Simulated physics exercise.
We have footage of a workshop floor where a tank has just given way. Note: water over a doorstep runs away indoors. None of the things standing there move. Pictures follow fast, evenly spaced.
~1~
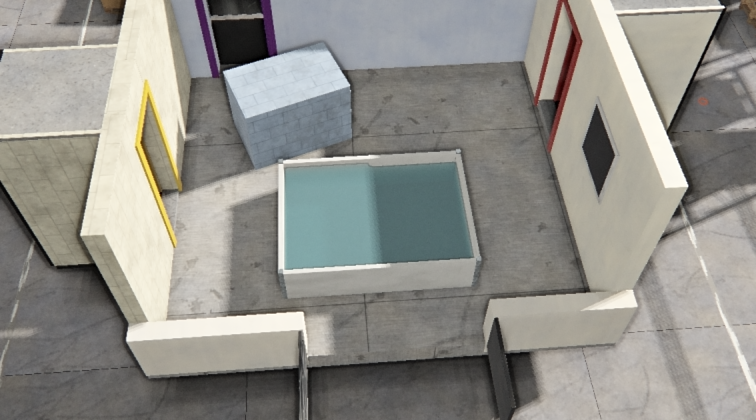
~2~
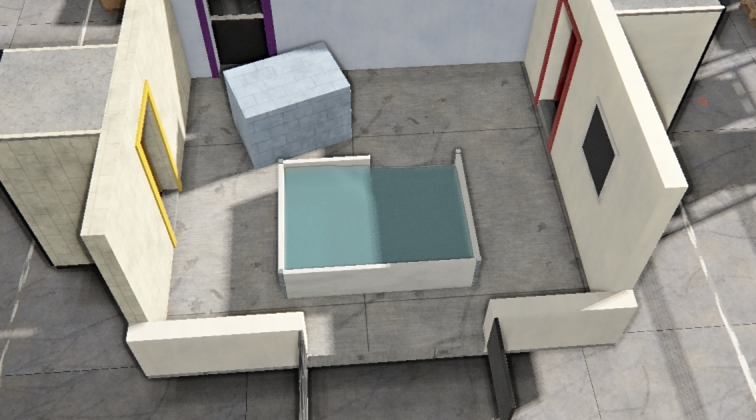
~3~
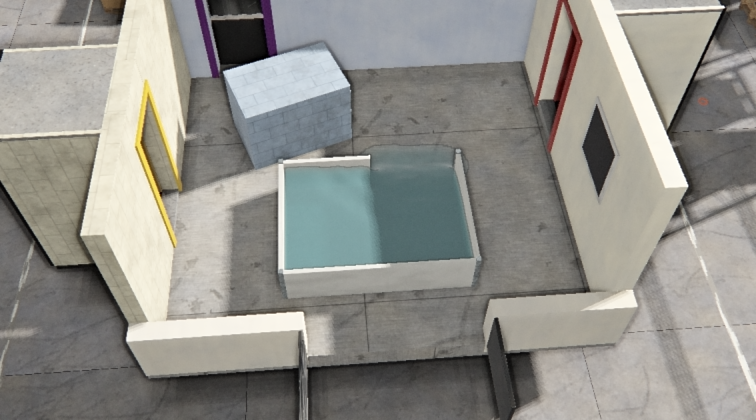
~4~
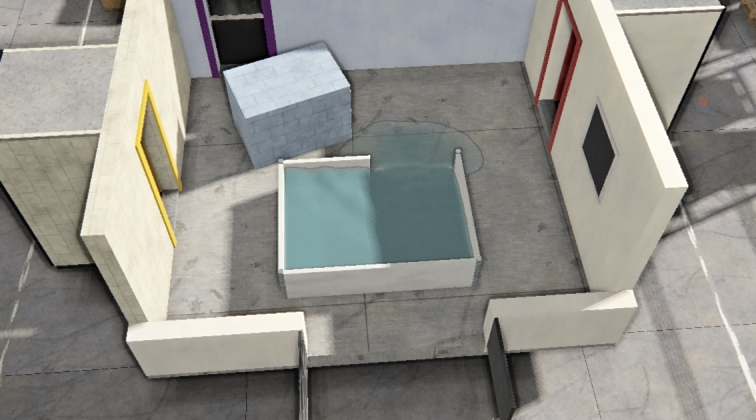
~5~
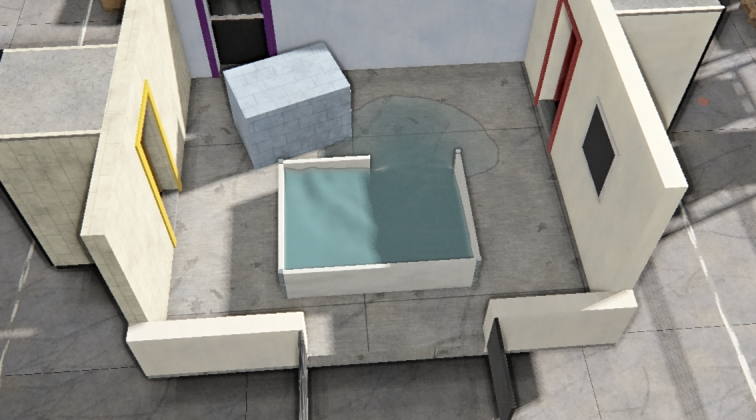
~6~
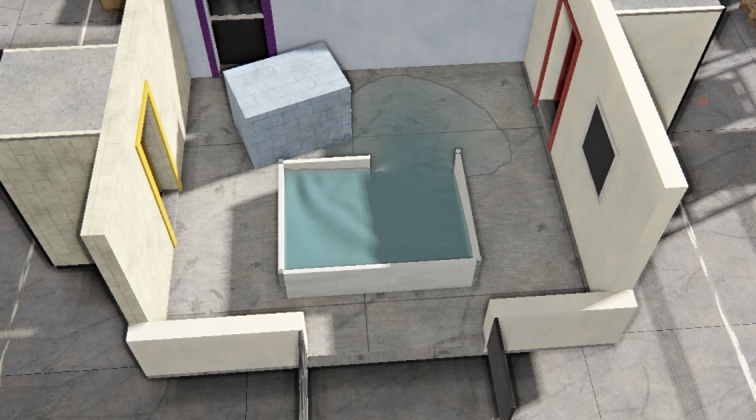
Workshop floor with an open tank of still water, part of its far wall vanishing and water spreading out across the grey floor.
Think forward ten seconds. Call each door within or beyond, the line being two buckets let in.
Purple door - beyond; yellow door - within; red door - within.
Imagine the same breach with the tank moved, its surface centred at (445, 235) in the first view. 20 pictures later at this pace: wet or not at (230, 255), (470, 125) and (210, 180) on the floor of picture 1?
I'd say still dry for the first, swamped for the second and still dry for the third.
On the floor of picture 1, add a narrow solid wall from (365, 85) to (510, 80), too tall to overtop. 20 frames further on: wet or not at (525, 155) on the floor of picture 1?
There: Under water.
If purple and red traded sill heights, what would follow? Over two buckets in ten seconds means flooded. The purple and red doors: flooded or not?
Log: Purple door fails to reach it; red door surpasses it.
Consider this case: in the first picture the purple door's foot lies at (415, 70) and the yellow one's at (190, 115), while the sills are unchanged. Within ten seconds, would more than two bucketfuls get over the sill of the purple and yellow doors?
As I see it, the purple exceeds the limit while the yellow exceeds the limit.
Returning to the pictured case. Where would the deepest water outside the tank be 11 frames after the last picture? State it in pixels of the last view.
My estimate is about (520, 68).
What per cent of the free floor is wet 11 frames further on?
Some 35 in a hundred.
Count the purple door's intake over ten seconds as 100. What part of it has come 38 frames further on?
Roughly 30 per cent.
A moment on, water covers 30 % of the floor; the purple door not reached, the yellow door not reached, the red door not reached.
Next, water covers 35 % of the floor; the purple door wet at the sill, nothing in, the yellow door not reached, the red door wet at the sill, nothing in.
Then, water covers 50 % of the floor; the purple door wet at the sill, nothing in, the yellow door not reached, the red door under two buckets in.
Later, water covers 95 % of the floor; the purple door under two buckets in, the yellow door wet at the sill, nothing in, the red door under two buckets in.
In the end, water covers 100 % of the floor; the purple door over two buckets in, the yellow door wet at the sill, nothing in, the red door under two buckets in.
